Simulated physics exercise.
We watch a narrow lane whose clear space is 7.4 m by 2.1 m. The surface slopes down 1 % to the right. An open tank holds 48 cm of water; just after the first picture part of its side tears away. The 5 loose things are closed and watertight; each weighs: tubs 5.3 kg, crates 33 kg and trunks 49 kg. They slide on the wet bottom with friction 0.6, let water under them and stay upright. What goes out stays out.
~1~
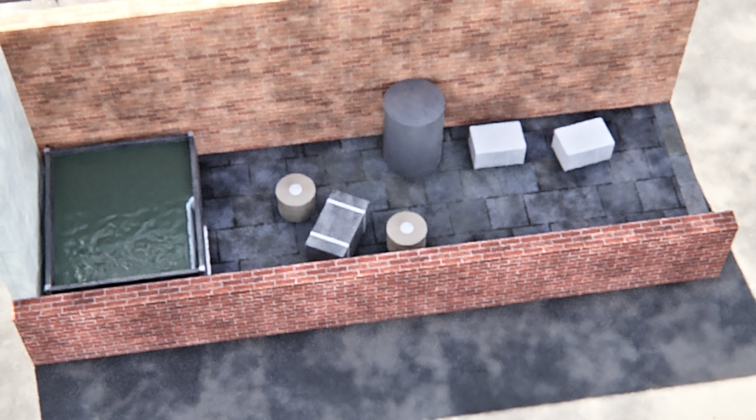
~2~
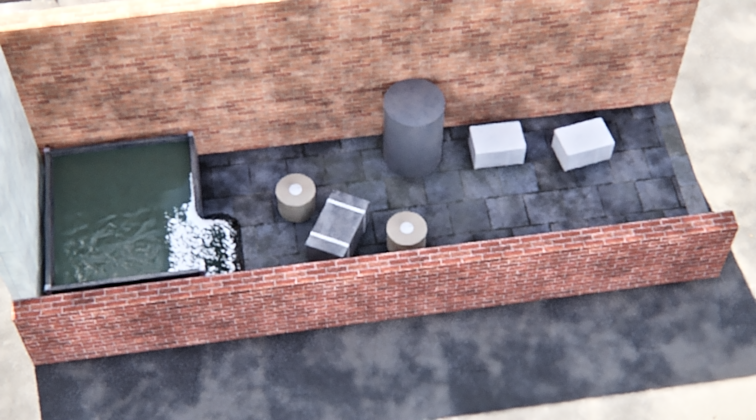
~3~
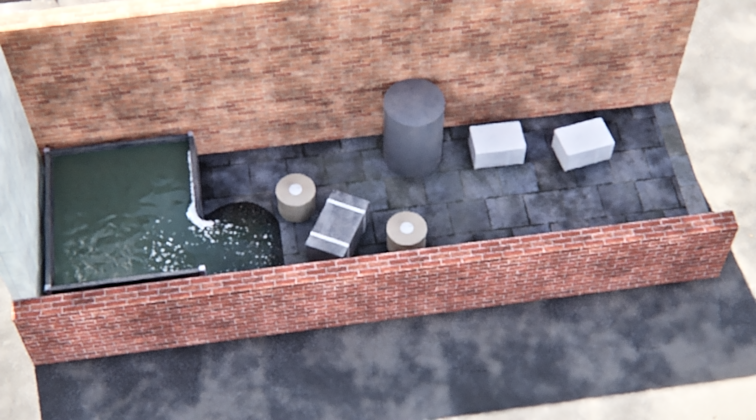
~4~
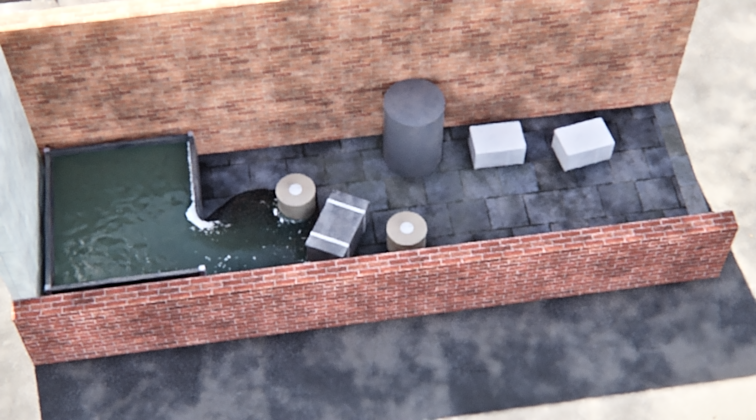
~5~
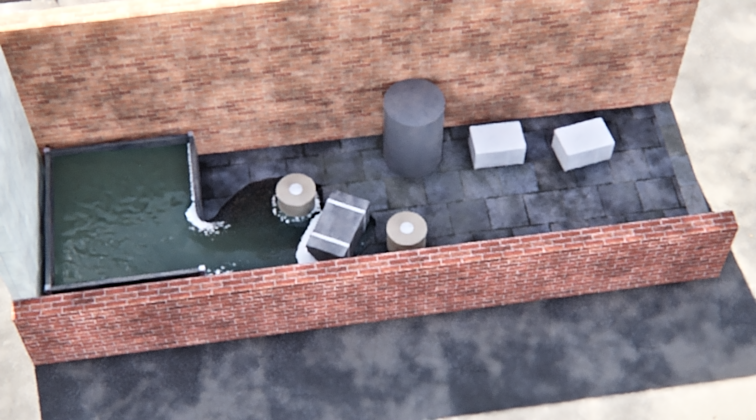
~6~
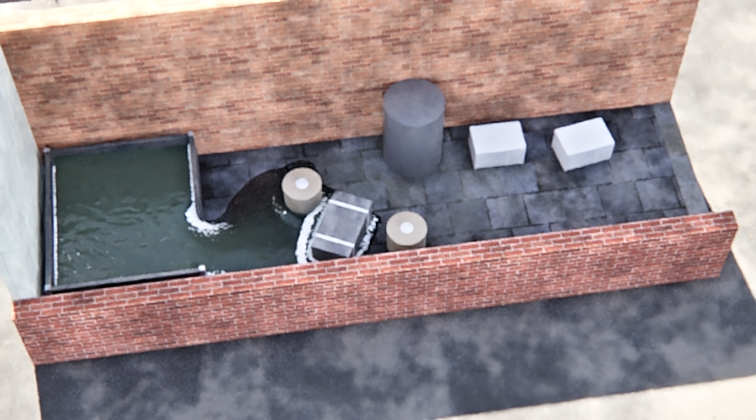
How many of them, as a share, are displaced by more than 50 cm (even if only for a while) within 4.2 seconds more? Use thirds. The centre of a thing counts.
It is one to two thirds.
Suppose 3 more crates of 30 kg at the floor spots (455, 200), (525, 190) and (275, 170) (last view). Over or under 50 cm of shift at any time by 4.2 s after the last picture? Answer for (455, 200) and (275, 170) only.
In that order: More, under.
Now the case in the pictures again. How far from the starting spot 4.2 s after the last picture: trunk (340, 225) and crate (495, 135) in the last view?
In that order: 350 cm, 10 cm.
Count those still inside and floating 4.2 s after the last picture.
At that moment 1.
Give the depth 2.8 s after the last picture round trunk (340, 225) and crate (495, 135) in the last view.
Roughly 8 and 8 cm.
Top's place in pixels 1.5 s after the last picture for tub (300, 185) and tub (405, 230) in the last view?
Near (347, 136) and (523, 186).
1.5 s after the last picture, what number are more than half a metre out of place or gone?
I count 3.
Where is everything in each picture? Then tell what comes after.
In the first picture, a tub at (295, 190), on the bottom; a trunk at (338, 223), on the bottom; water covers 2.8 m2; 0 of 5 have shifted.
In the second picture, a tub at (295, 190) rests on the ground; a trunk at (338, 223) rests on the ground; water covers 3.2 m2; 0 of 5 have shifted.
In the third picture, a tub at (295, 190) rests on the ground; a trunk at (338, 223) rests on the ground; water covers 3.9 m2; 0 of 5 have shifted.
In the fourth picture, a tub at (295, 190), on the bottom; a trunk at (338, 223), on the bottom; 4.4 m2 under water; 0 of 5 have shifted.
In the fifth picture, a tub at (296, 190) rests on the ground; a trunk at (338, 223), on the bottom; water covers 4.8 m2; 0 of 5 have shifted.
In the sixth picture, a tub at (302, 184), on the bottom, 10 cm from its start; a trunk at (342, 223), on the bottom, 5 cm from its start; 5.1 m2 under water; 1 of 5 have shifted.
Then, 0.4 s after the last picture 1 of 5 are over 50 cm from their spots; 0 afloat.
Then, 1.5 s after the last picture 3 of 5 are over 50 cm from their spots; 1 afloat.
Then, 2.8 s after the last picture 3 of 5 are over 50 cm from their spots; 1 afloat.
Then, 4.2 s after the last picture 3 of 5 are over 50 cm from their spots, and 3 have been at some point; 1 afloat.
